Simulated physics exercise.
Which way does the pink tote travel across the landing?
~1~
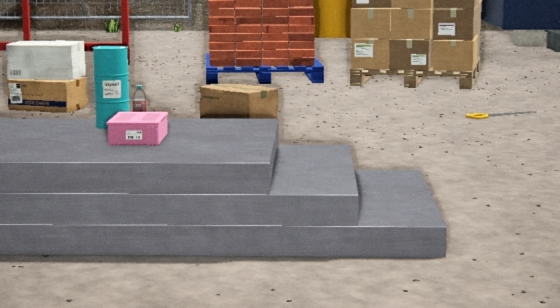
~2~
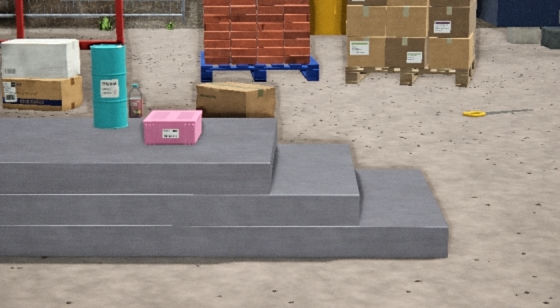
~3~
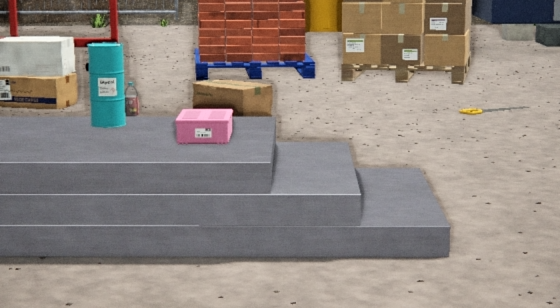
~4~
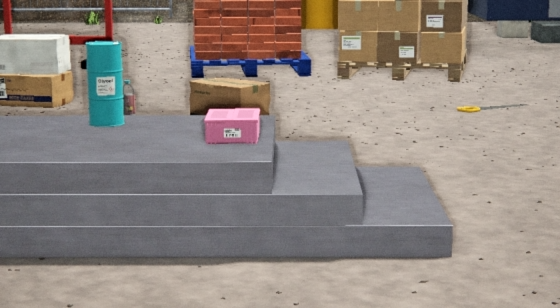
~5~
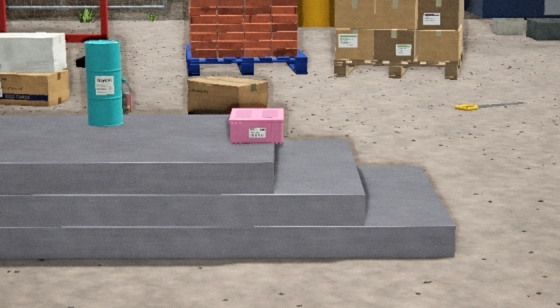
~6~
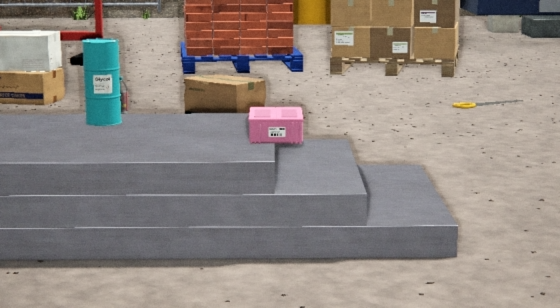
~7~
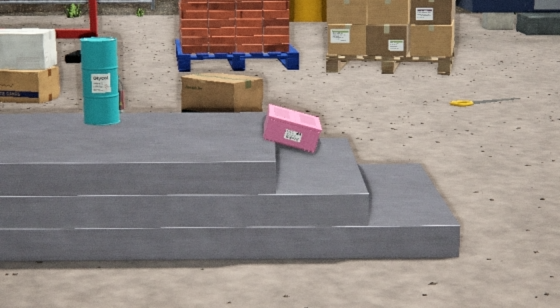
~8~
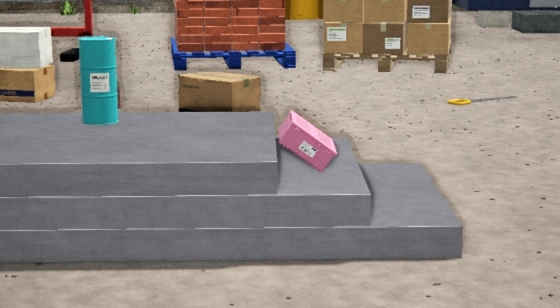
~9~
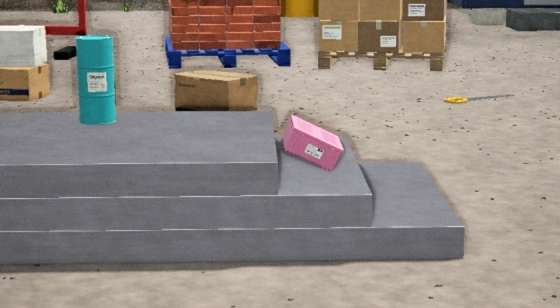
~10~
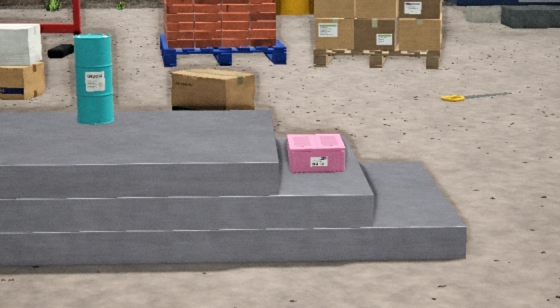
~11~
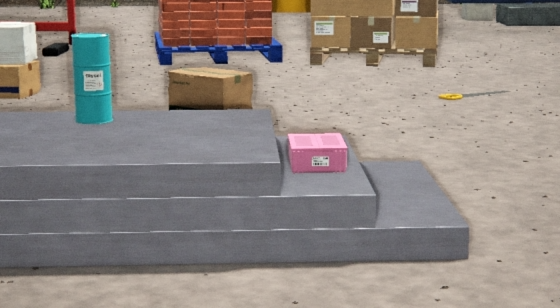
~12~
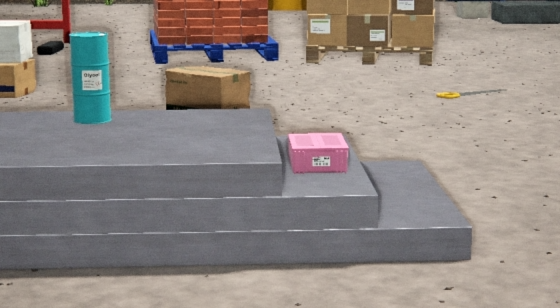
The pink tote travels to the right, sliding along the landing toward the steps.
